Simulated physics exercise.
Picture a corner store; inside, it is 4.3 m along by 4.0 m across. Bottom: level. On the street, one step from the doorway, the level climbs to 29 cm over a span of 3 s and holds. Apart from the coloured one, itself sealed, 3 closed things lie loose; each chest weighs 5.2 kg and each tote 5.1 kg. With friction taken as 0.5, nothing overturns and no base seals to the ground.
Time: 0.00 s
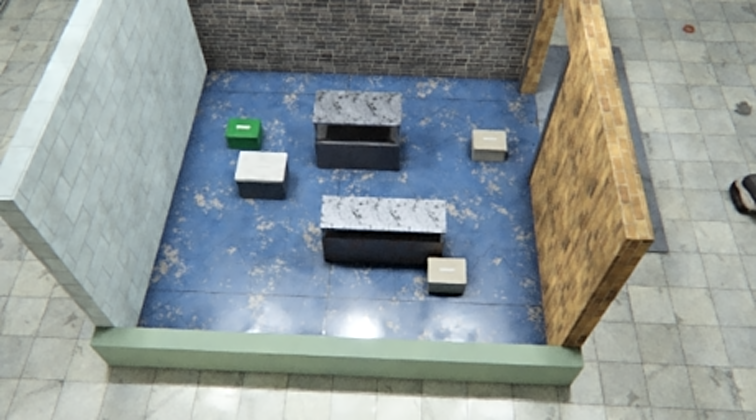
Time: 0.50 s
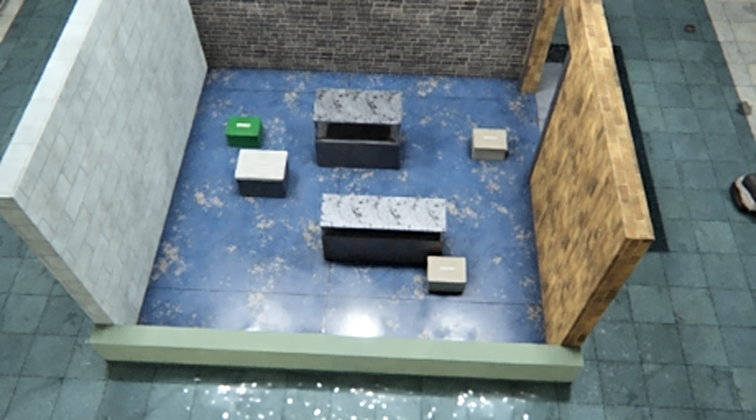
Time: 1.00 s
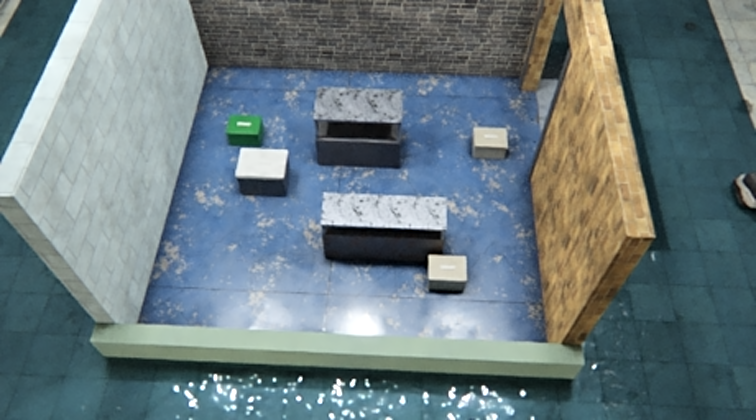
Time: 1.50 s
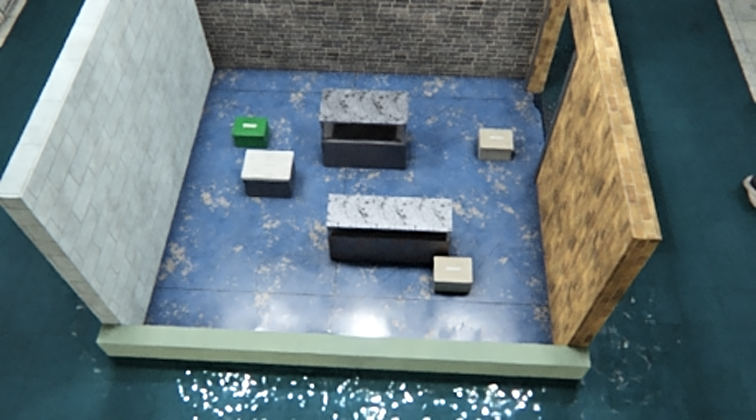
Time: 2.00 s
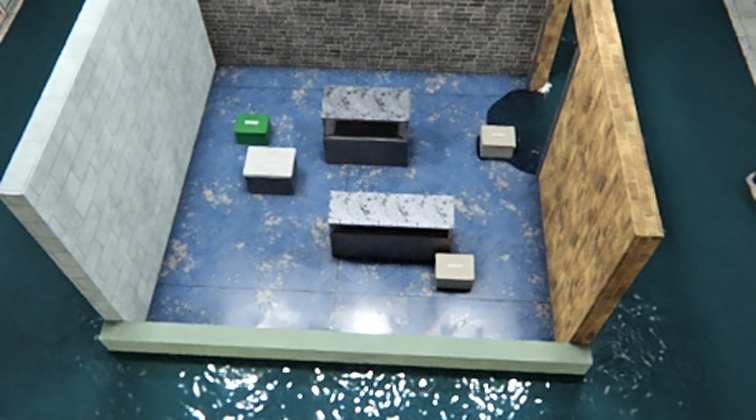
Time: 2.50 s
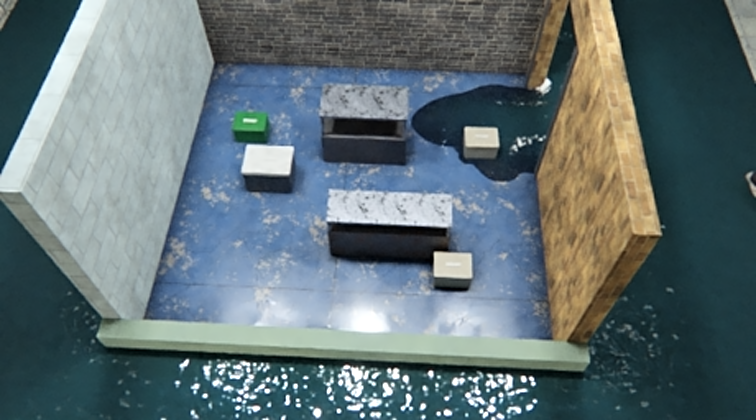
Dark water spread across the paving around the small walled room, then seeped in through the gap at the back right and nudged a pale box slightly left, while the green box stayed put.
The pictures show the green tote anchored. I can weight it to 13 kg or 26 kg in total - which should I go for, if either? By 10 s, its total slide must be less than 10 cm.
Neither will work.
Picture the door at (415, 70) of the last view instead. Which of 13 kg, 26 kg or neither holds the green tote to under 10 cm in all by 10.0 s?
Note: Only the heavier mass keeps it.
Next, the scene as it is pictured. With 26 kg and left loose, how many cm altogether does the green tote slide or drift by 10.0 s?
Close to 80 cm, all told.
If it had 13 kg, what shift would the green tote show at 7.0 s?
Close to 30 centimetres.
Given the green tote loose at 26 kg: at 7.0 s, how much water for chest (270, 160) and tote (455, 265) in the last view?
Roughly 11 and 1 cm.
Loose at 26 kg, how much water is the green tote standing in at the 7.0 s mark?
Close to 15 cm deep.
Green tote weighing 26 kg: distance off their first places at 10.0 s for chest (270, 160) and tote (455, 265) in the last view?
300 cm, 100 cm.
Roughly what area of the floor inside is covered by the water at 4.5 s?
Roughly 9.0 m2.
After 3.5 s the green tote would be 0 cm from its start with 13 kg and 0 cm from its start with 26 kg; 0 cm of water round it then.
After 4.5 s the green tote would be 0 cm from its start with 13 kg and 0 cm from its start with 26 kg; 2 cm of water round it then.
After 7.0 s the green tote would be 28 cm from its start with 13 kg and 6 cm from its start with 26 kg; 15 cm of water round it then.
After 10.0 s the green tote would be 80 cm from its start with 13 kg and 83 cm from its start with 26 kg; 16 cm of water round it then.
